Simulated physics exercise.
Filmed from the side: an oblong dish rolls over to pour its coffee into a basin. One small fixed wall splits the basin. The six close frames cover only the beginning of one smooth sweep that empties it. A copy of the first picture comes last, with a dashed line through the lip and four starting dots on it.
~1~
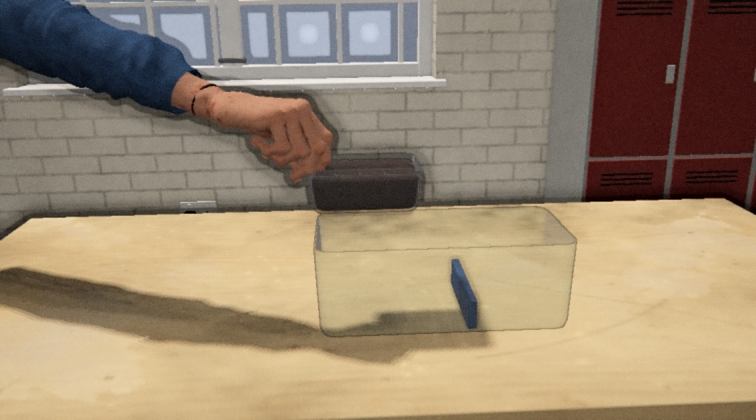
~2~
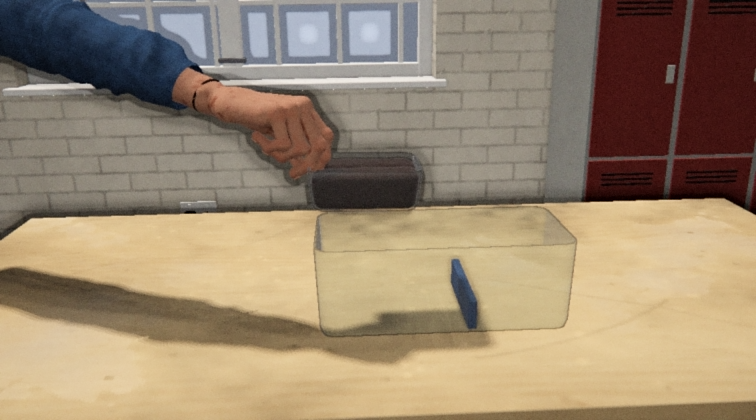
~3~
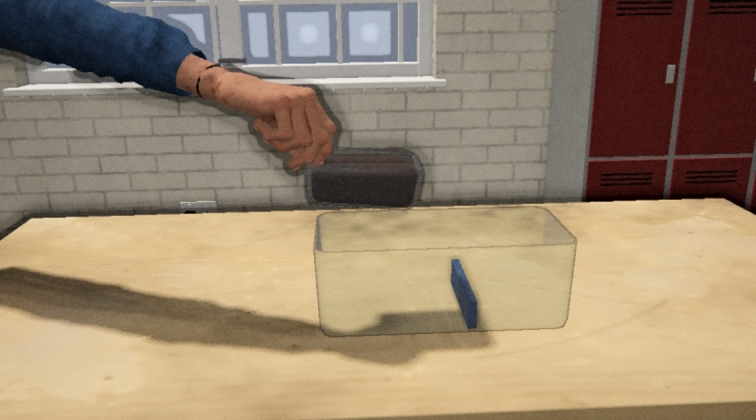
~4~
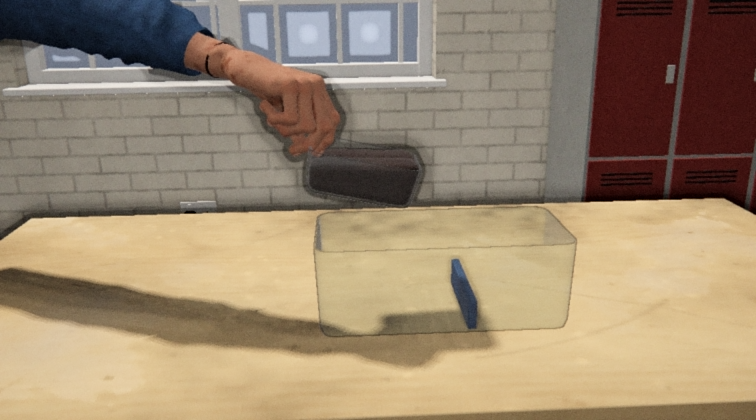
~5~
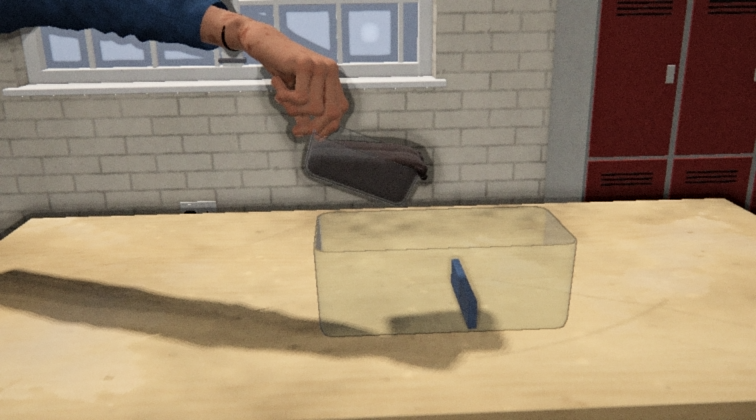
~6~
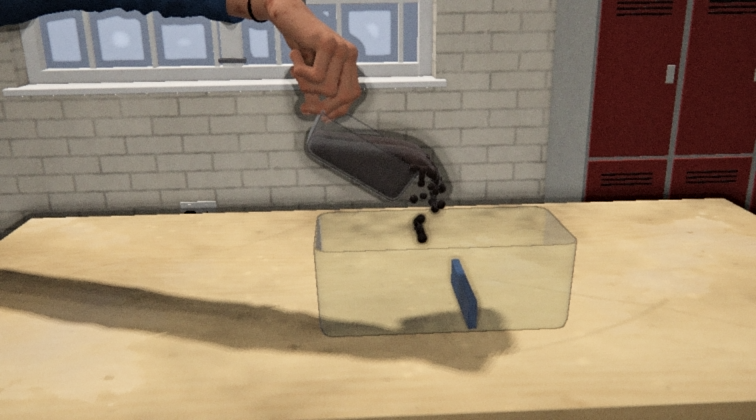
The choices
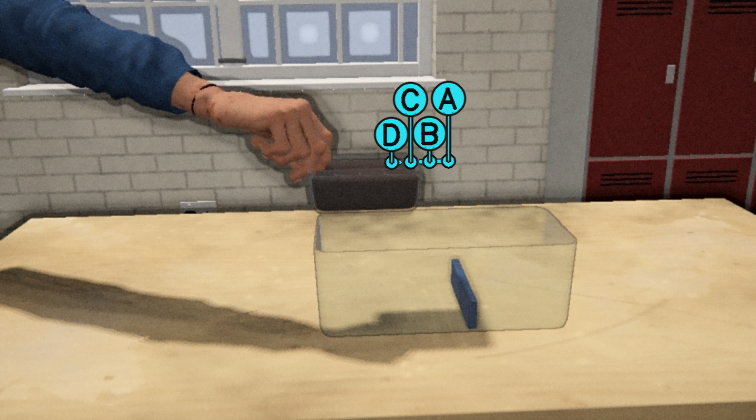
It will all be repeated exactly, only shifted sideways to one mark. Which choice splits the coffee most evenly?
Dot D does it best.
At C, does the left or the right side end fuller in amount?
The right one.
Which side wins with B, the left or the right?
More ends on the right.
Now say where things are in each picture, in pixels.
Upright, lip at (417, 161); basin from (320, 334) to (566, 325); top of the wall at (463, 278); nothing has left yet.
Upright, lip at (417, 161); nothing has left yet.
Tipped about 6°, lip at (417, 161); nothing has left yet.
Tipped about 13°, lip at (417, 161); coffee is over the lip, down to (417, 161).
Tipped about 22°, lip at (417, 161); coffee is over the lip, down to (421, 172).
Tipped about 33°, lip at (417, 161); coffee is over the lip, down to (418, 227).
On the marked copy, A at (448, 160); B at (429, 161); C at (410, 161); D at (391, 162).
With A, about 9 % ends left of the wall and 91 % right of it.
With B, about 9 % ends left of the wall and 90 % right of it.
With C, about 27 % ends left of the wall and 72 % right of it.
With D, about 46 % ends left of the wall and 54 % right of it.
